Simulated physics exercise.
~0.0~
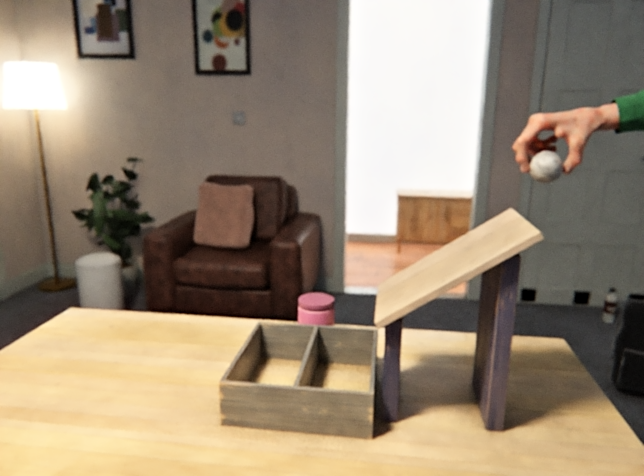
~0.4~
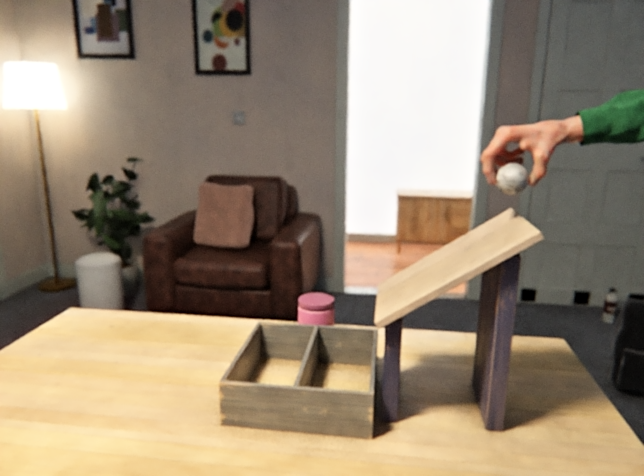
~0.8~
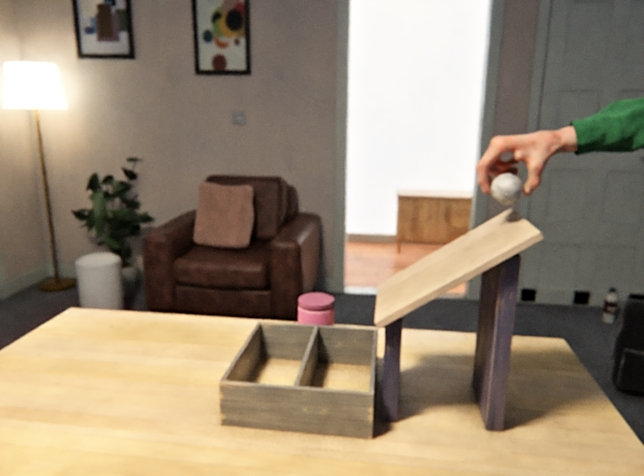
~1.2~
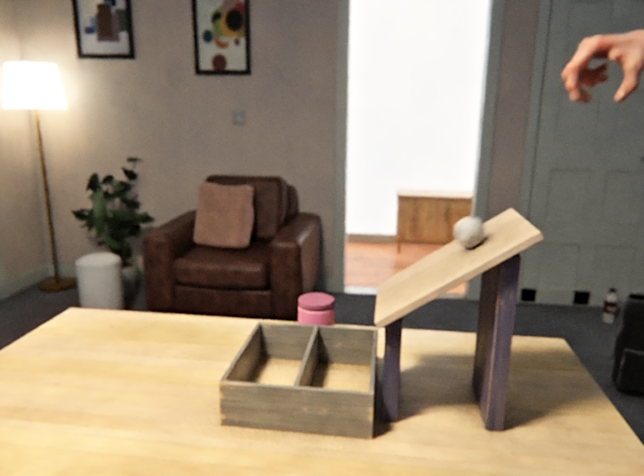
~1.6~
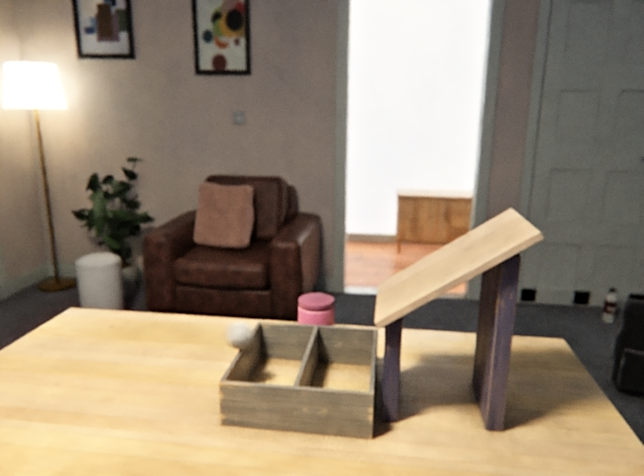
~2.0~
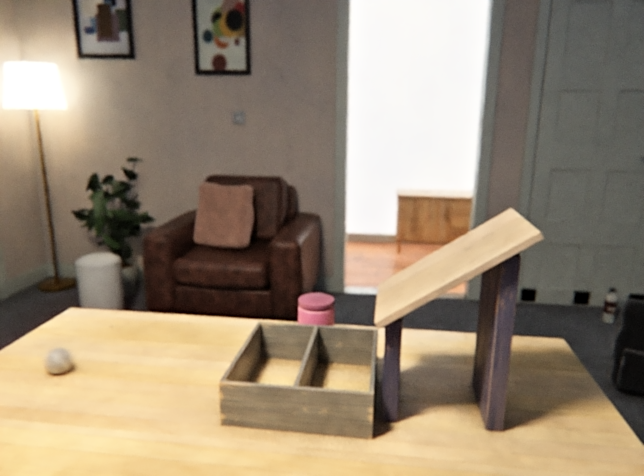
A white ball, released by a hand above a sloping board, rolled down to the left toward an open wooden tray with two bays, passed over both, and ended up on the table to the tray's left, while a pink jar stayed put.
